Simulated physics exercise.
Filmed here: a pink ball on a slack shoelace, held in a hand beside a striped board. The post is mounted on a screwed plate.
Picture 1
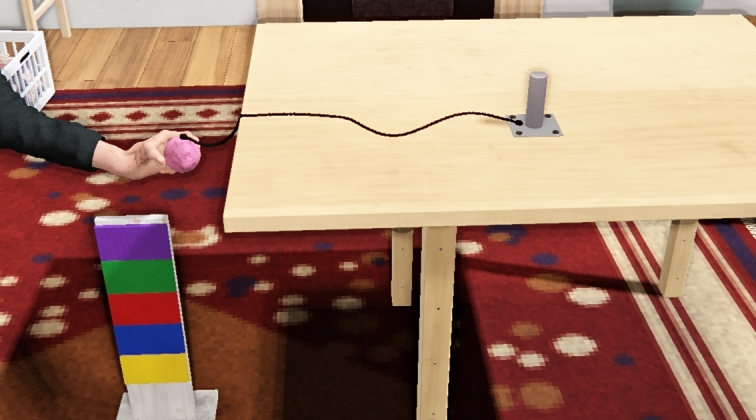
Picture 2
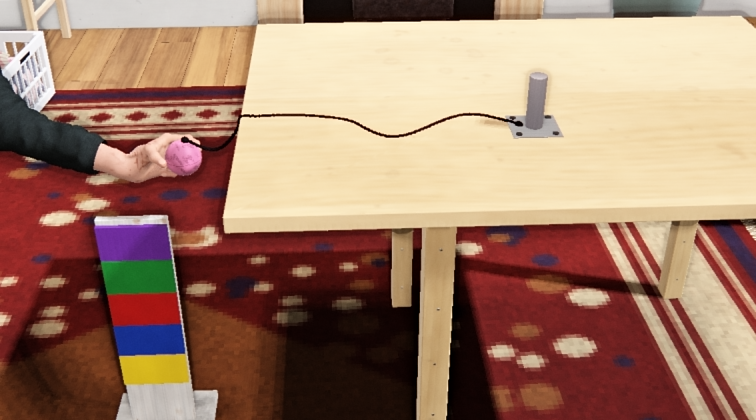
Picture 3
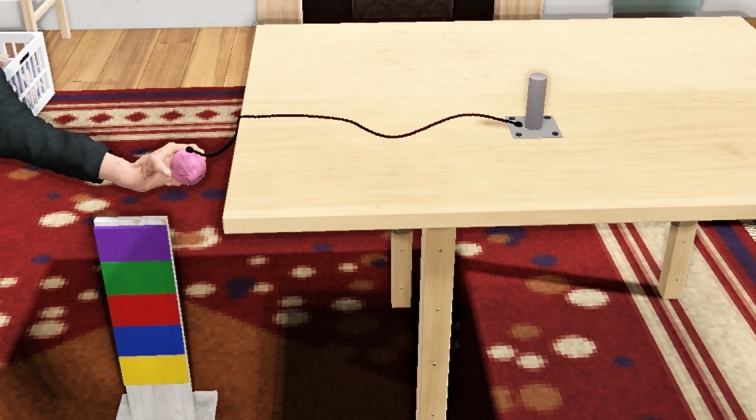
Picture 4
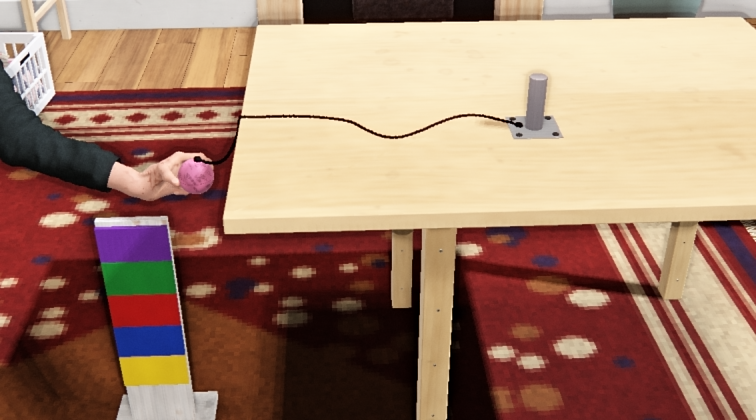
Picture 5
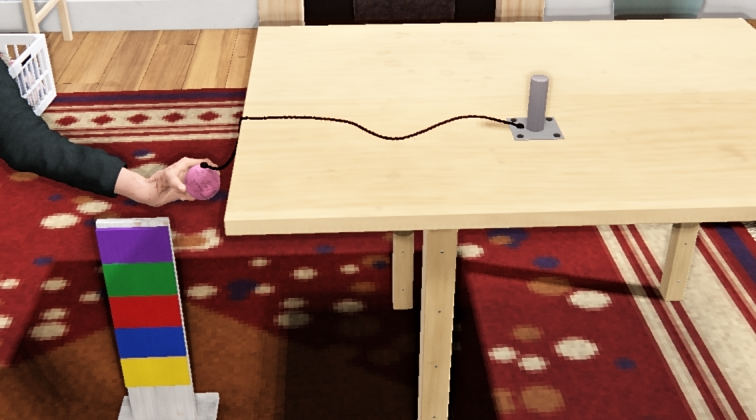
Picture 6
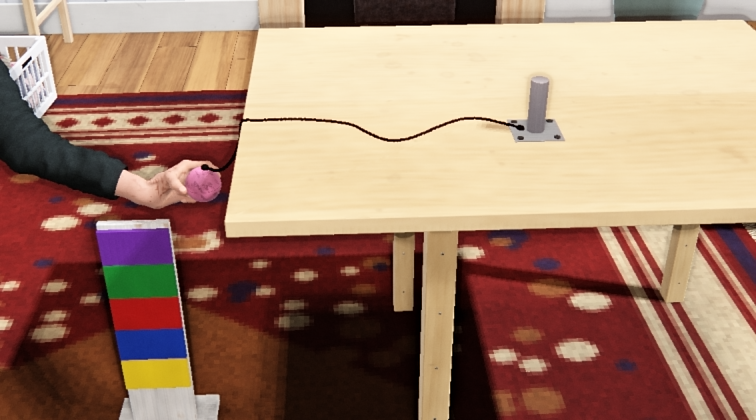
A hand held a pink ball on a slack black cord tied near a post on a wooden table, and moved it slightly down and to the right, above a board with colored stripes.
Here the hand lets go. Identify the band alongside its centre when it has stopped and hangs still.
Its centre is alongside the purple band.
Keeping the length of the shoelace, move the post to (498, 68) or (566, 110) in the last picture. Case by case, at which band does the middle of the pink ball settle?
For the first spot, purple; for the second, higher than all five.
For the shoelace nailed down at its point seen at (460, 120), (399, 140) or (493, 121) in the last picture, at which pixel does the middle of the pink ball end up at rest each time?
About (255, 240), (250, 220) and (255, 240).
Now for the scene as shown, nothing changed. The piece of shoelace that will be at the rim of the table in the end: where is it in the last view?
Answer: The point at (278, 120).
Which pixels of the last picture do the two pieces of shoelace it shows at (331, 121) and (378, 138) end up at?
One finishes at (290, 131) and the other at (352, 131).
Soon after, ball near (275, 242); level with purple.
After that, ball near (247, 249); level with purple.
In the end, ball near (254, 253); level with purple. The shoelace holds its middle at purple.
